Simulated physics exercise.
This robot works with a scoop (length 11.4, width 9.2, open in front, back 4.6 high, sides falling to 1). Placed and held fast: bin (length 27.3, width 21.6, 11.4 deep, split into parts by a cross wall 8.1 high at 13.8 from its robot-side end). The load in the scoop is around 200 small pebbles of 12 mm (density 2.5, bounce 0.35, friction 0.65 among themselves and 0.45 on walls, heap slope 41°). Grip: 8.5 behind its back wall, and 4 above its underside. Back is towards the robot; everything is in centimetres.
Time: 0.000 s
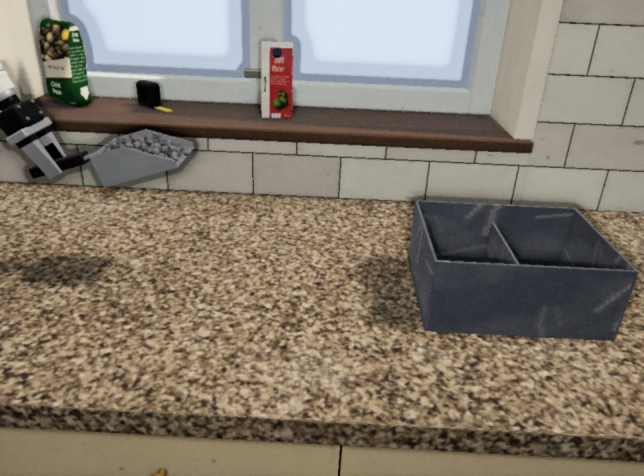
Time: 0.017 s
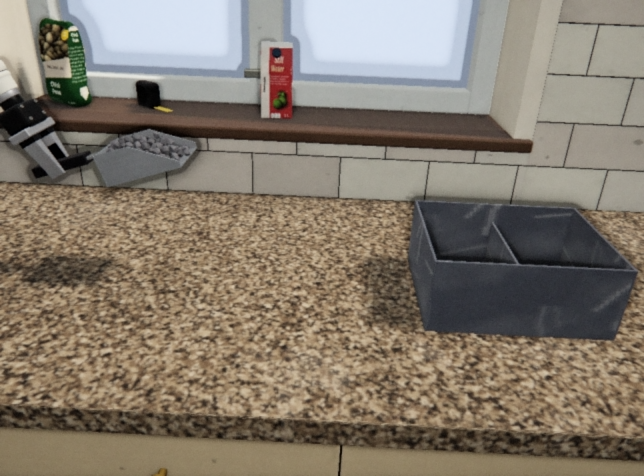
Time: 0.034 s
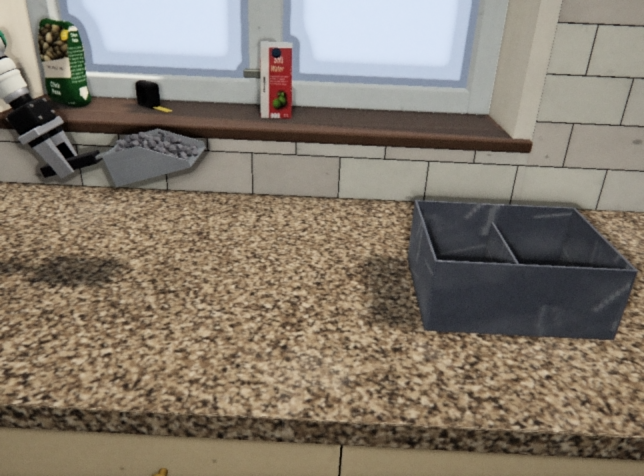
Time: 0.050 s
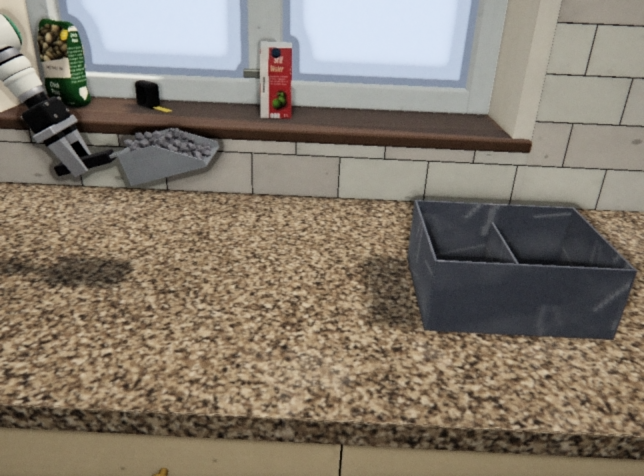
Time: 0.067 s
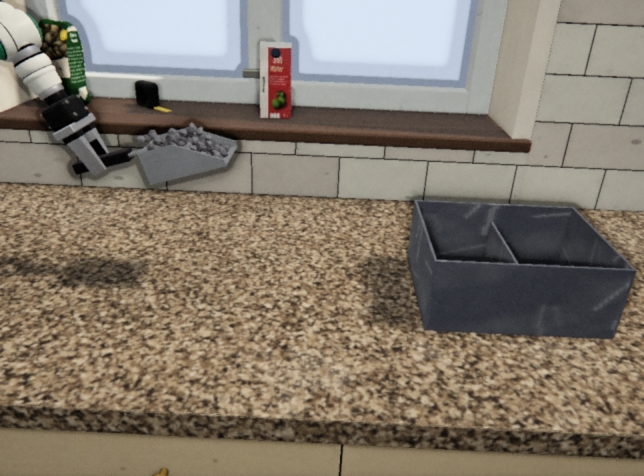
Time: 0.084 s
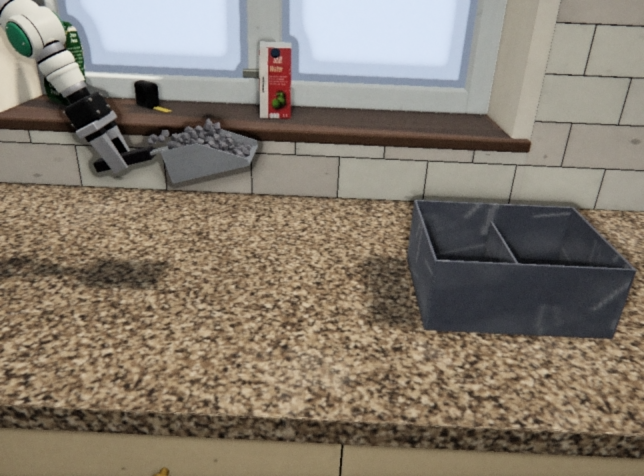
A white and black robot arm carried a gray scoop heaped with small pebbles slowly to the right above a speckled counter, in front of a windowsill, while a divided dark gray box sat still.
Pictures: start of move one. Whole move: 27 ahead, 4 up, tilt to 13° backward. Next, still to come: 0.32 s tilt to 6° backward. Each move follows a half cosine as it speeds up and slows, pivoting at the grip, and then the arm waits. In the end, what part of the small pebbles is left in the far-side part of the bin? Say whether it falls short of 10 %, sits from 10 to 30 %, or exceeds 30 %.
It exceeds 30 %.
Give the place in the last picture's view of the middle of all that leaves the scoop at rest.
Approximately (496, 291) in pixels.
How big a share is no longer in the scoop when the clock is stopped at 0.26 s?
About 75 per cent.
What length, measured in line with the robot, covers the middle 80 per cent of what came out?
Length: Near 28 cm.
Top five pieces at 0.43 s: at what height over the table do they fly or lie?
Roughly 22 cm above the table.
After 0.26 s, tilted 12° backward, highest piece 29 above the table; 44 on the scoop, 1 on the table or floor, 150 in flight or on a rim.
After 0.43 s, tilted 7° backward, highest piece 22 above the table; 85 in the far-side part, 83 in the robot-side part, 4 on the scoop, 3 on the table or floor, 20 in flight or on a rim.
After 0.72 s, tilted 6° backward, highest piece 22 above the table; 93 in the far-side part, 75 in the robot-side part, 23 on the table or floor, 4 on the scoop.
After 1.77 s, tilted 6° backward, highest piece 22 above the table; 93 in the far-side part, 75 in the robot-side part, 23 on the table or floor, 4 on the scoop.
At rest, 93 in the far-side part, 75 in the robot-side part, 23 on the table or floor, 4 on the scoop. That is 48 % in the far-side part of the bin.
